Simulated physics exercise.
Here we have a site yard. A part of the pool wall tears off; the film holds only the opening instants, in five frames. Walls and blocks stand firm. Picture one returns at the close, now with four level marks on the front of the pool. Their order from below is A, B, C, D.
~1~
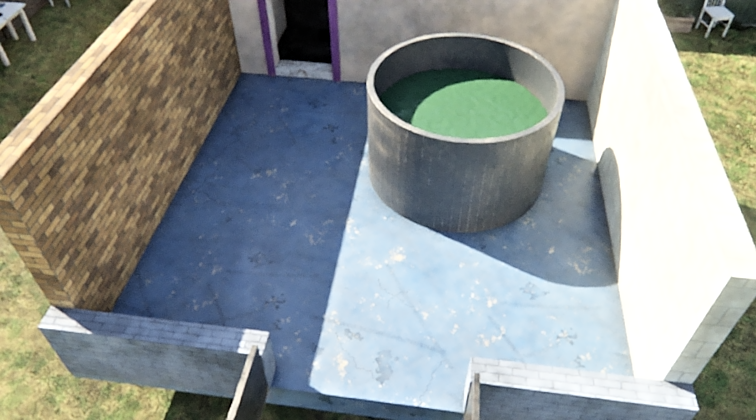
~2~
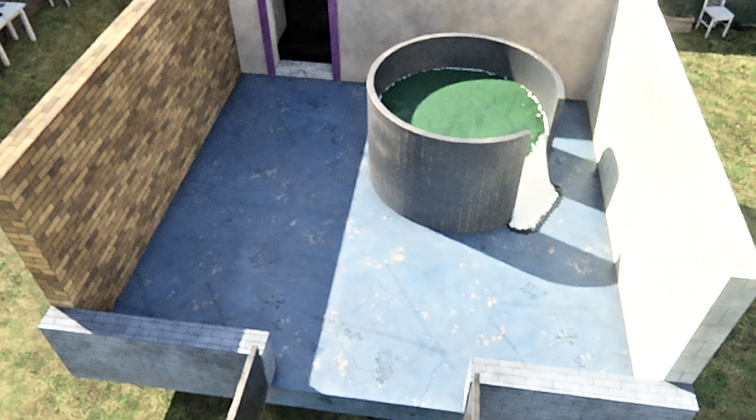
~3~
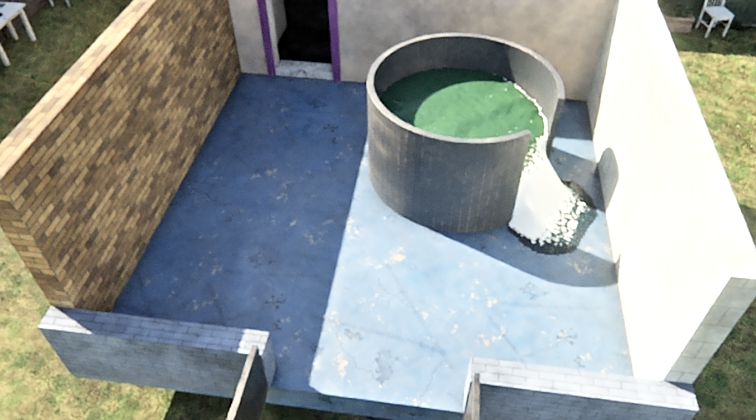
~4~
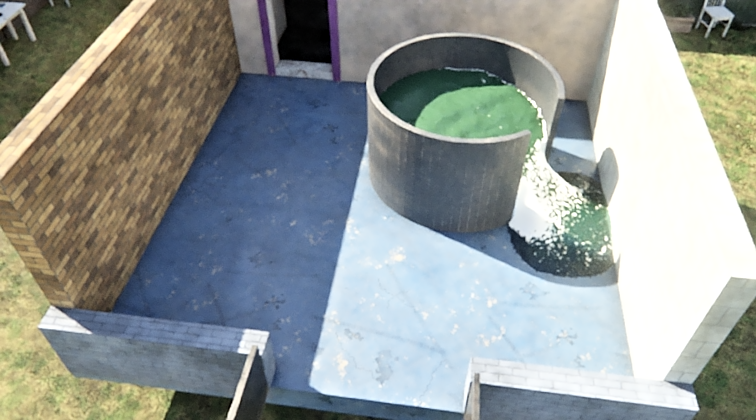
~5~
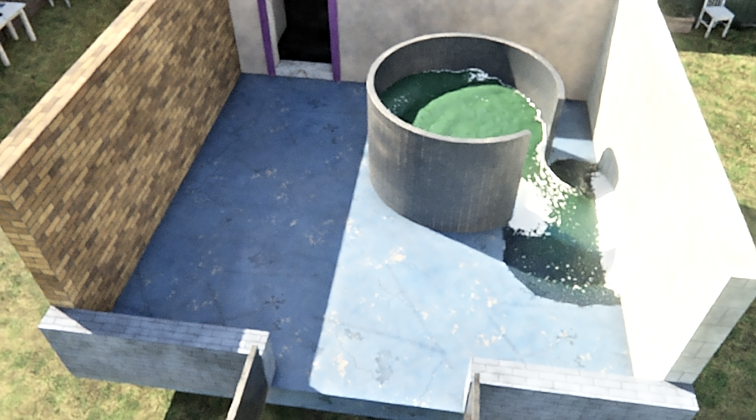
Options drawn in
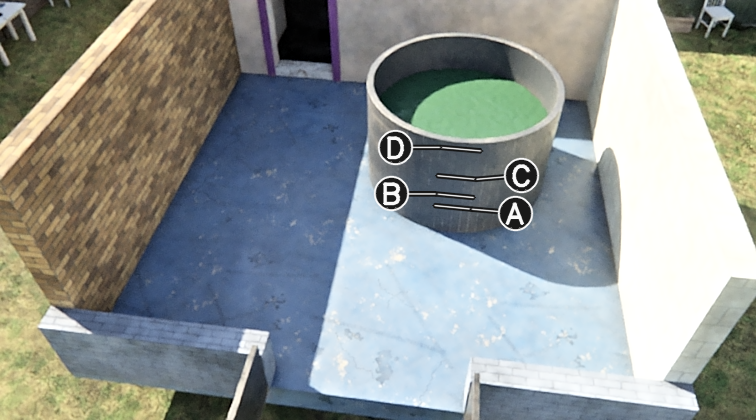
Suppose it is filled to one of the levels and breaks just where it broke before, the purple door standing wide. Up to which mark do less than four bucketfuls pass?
The answer is line C.
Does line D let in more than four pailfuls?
Yes, it does.
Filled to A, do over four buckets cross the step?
No, that is safe.
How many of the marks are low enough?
Three of them.
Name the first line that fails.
That would be D.
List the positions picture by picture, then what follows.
The first picture shows water in the pool at rest, its middle at (461, 115); foot of the purple doorway at (305, 77); open gate at (368, 341).
In the second picture, 1 % of the ground under water, visible out to (553, 188).
In the third picture, 3 % of the ground under water, visible out to (564, 245).
In the fourth picture, 6 % of the ground under water, visible out to (598, 265).
In the fifth picture, 9 % of the ground under water, visible out to (621, 298).
In white, A at (453, 207); B at (454, 195); C at (456, 177); D at (460, 149); from the bottom up A, B, C, D.
Choosing A, nothing gets over.
Choosing B, nothing gets over.
Choosing C, a splash gets over, under a bucket.
Choosing D, about 10 bucketfuls get in.
